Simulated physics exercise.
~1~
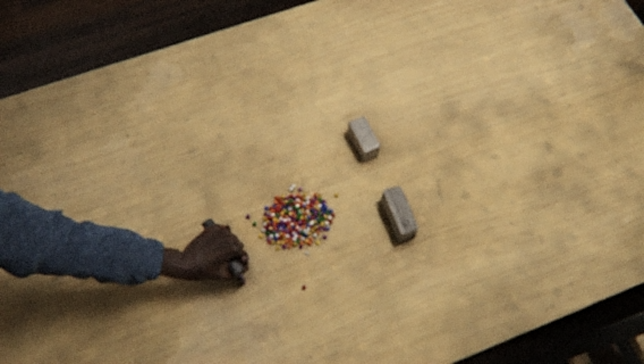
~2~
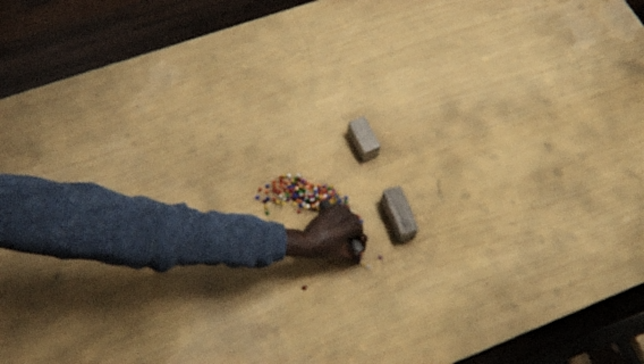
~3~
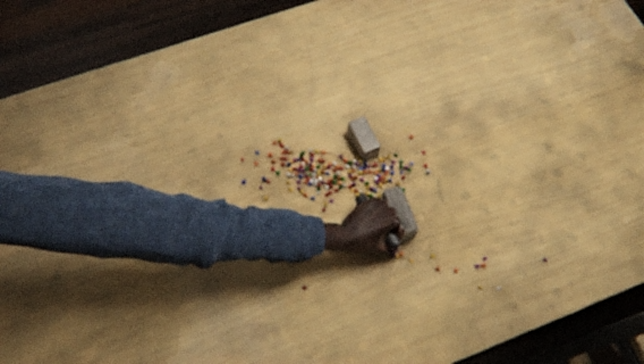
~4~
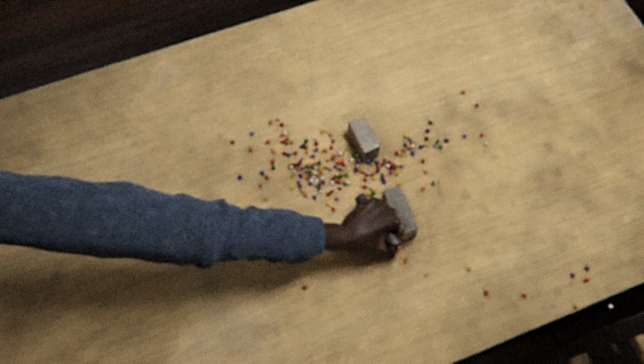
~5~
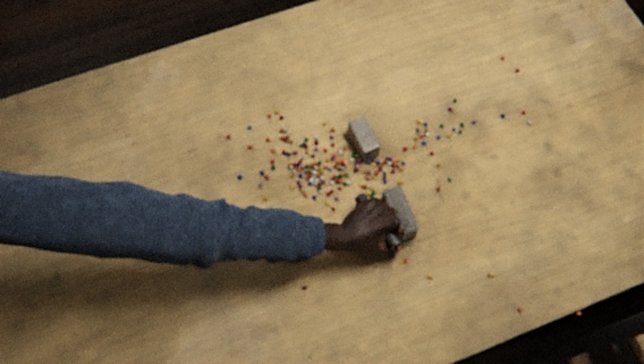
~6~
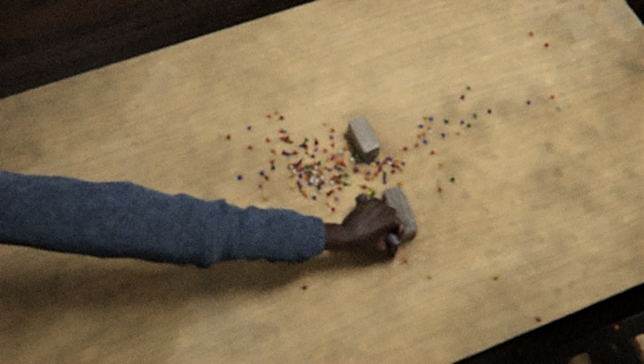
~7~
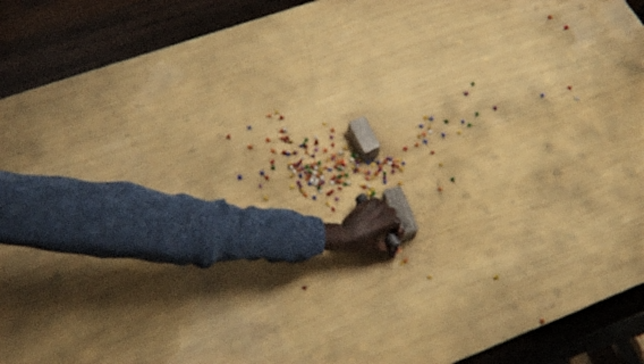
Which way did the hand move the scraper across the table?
The hand pushed the scraper to the right, toward the two grey blocks.
